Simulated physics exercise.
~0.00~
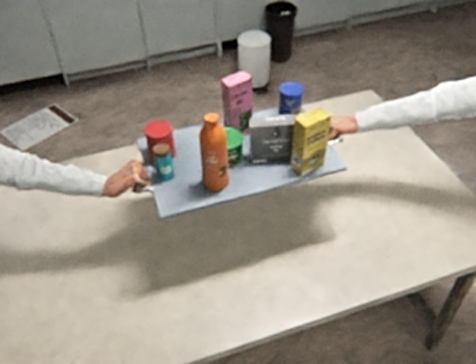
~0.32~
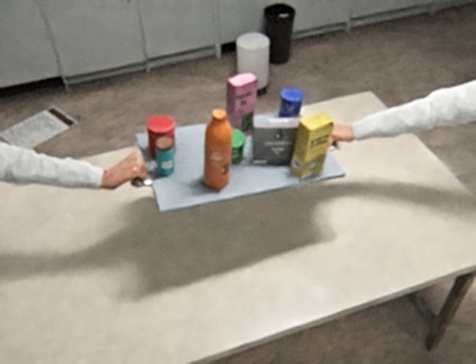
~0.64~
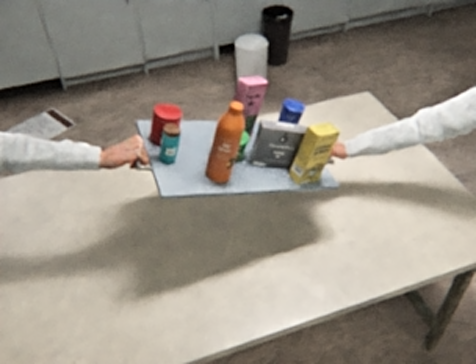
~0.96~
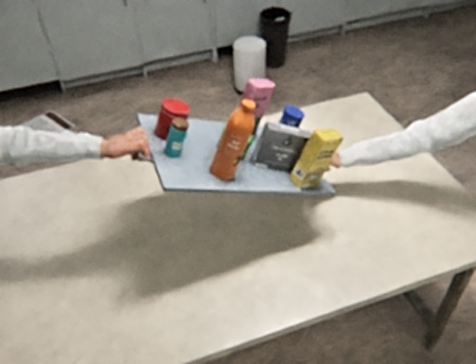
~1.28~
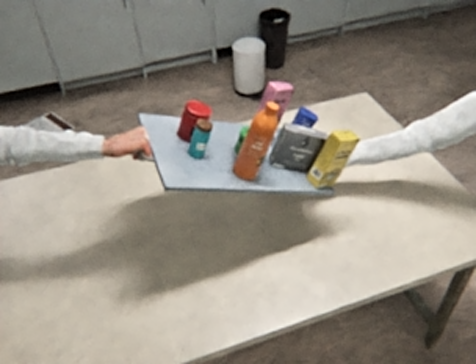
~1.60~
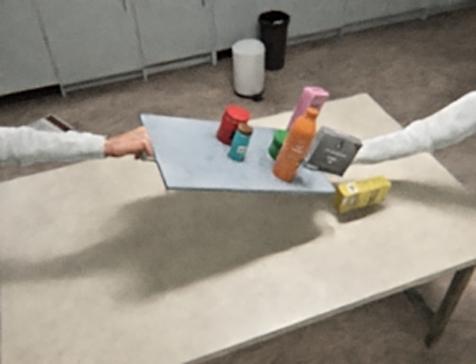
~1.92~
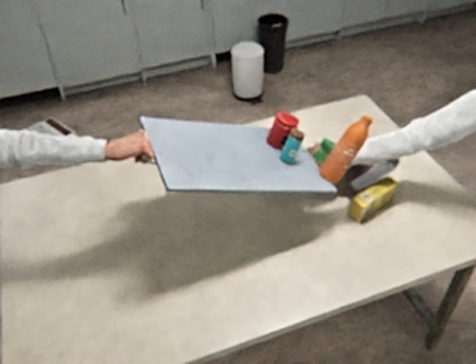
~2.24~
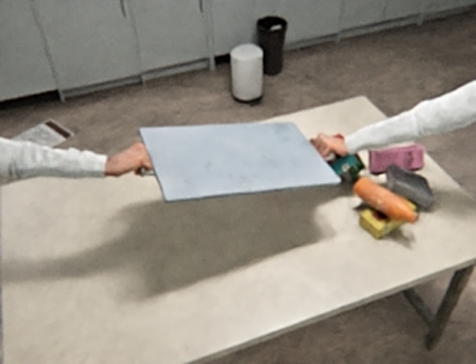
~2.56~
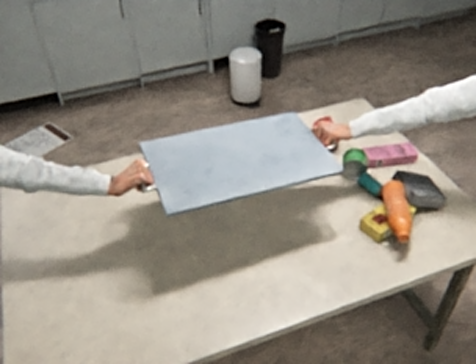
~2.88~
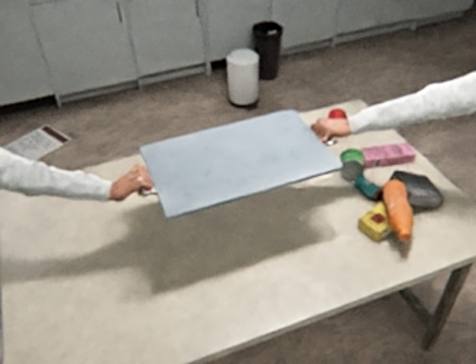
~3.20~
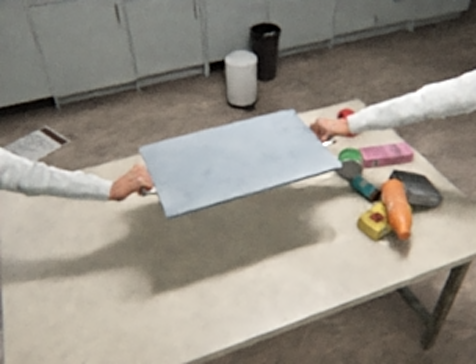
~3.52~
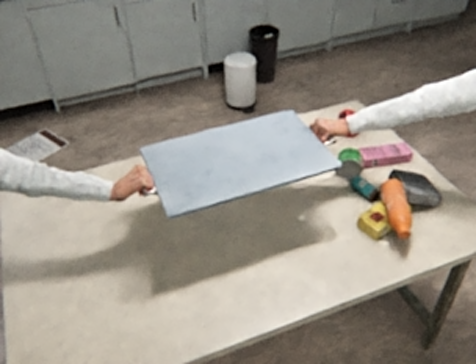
The video shows two hands holding a flat tray of bottles, jars and packets above a table, then tipping it down to the right until everything slides off, the yellow packet leading. The tray is levelled, empty, with the items lying around the table's right end.
